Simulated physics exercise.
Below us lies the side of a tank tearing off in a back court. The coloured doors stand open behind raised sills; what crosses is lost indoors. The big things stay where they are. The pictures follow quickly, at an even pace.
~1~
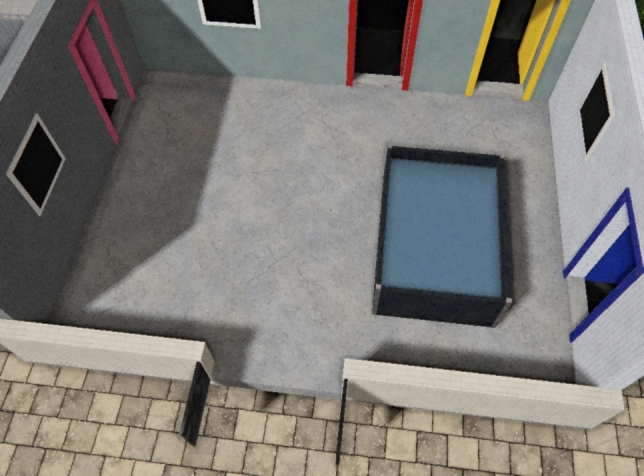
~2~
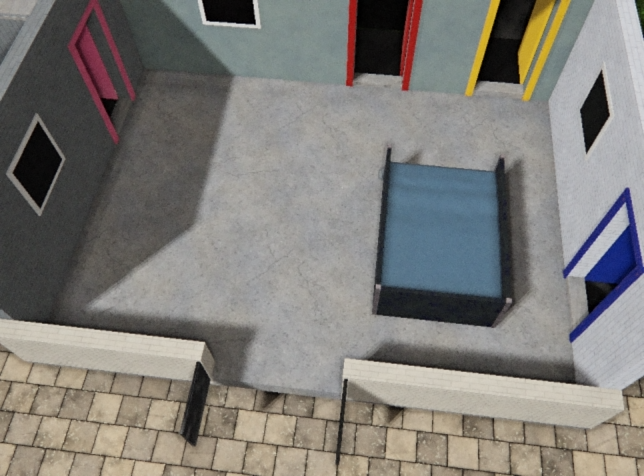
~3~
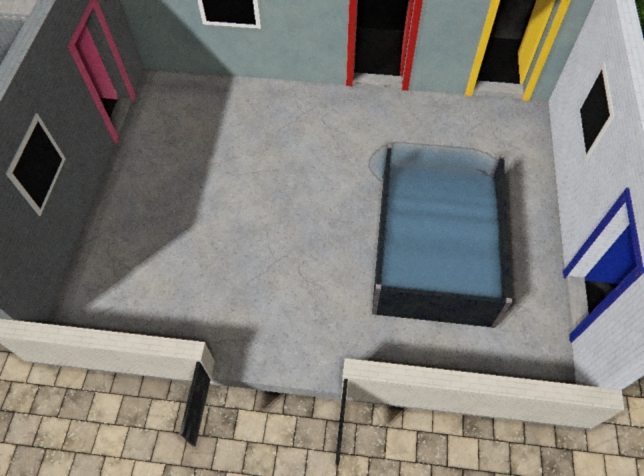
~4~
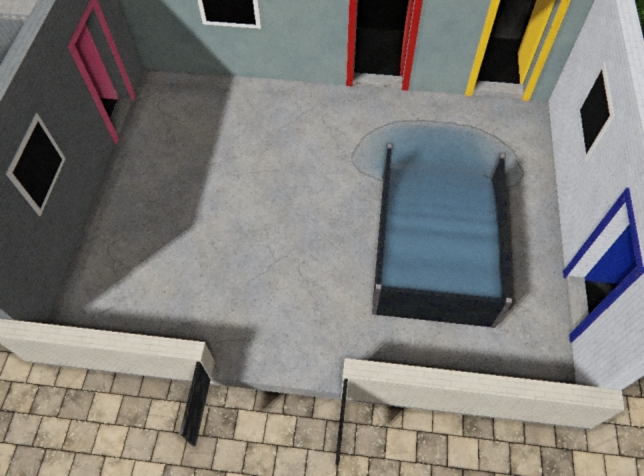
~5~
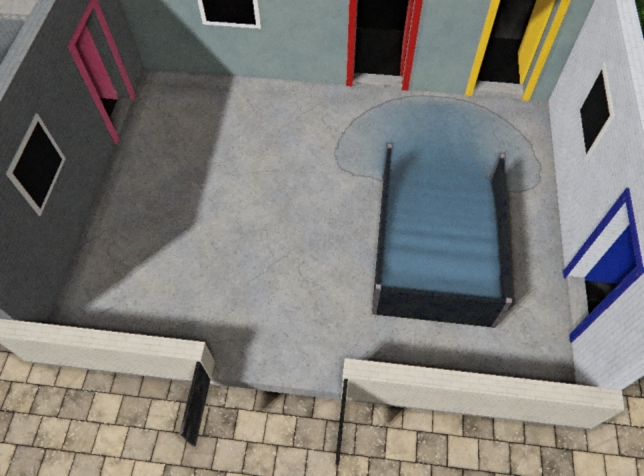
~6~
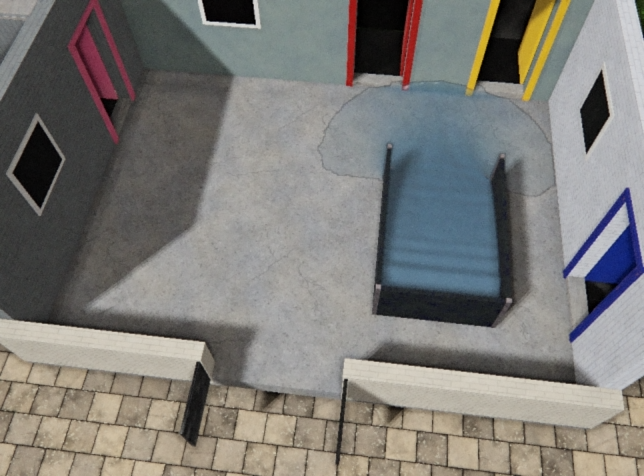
Water pouring from the open far side of a dark-walled tank, fanning out across the grey court floor to the back wall.
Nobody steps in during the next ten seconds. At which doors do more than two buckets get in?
The red door lets in a lot; the blue door admits no more than that; the yellow door lets in a lot; the pink door lets in a lot.
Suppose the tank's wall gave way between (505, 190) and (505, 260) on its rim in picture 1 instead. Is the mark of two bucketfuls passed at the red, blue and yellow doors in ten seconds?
Then: The red door stays under; the blue door takes more; the yellow door lets more in.
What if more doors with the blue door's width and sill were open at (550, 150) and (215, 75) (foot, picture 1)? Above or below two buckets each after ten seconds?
As listed: Passes that mark, lets less in.
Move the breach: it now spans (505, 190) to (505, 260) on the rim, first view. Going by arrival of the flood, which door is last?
It is the one in pink.
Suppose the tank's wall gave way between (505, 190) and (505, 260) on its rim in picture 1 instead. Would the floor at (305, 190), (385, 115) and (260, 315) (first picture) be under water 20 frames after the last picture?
As listed: Not flooded, awash, wet.
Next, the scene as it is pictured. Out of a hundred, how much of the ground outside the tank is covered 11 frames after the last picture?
Near 25 in a hundred.
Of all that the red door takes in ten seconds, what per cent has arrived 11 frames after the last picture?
About 55 per cent.
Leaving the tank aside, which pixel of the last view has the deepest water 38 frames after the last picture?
At about (515, 396).
A moment on, water covers 20 % of the floor; the red door over two buckets in, the blue door not reached, the yellow door over two buckets in, the pink door not reached.
Next, water covers 25 % of the floor; the red door far over two buckets in, the blue door not reached, the yellow door far over two buckets in, the pink door not reached.
Then, water covers 50 % of the floor; the red door far over two buckets in, the blue door wet at the sill, nothing in, the yellow door far over two buckets in, the pink door under two buckets in.
Later, water covers 80 % of the floor; the red door far over two buckets in, the blue door wet at the sill, nothing in, the yellow door far over two buckets in, the pink door far over two buckets in.
In the end, water covers 95 % of the floor; the red door far over two buckets in, the blue door under two buckets in, the yellow door far over two buckets in, the pink door far over two buckets in.
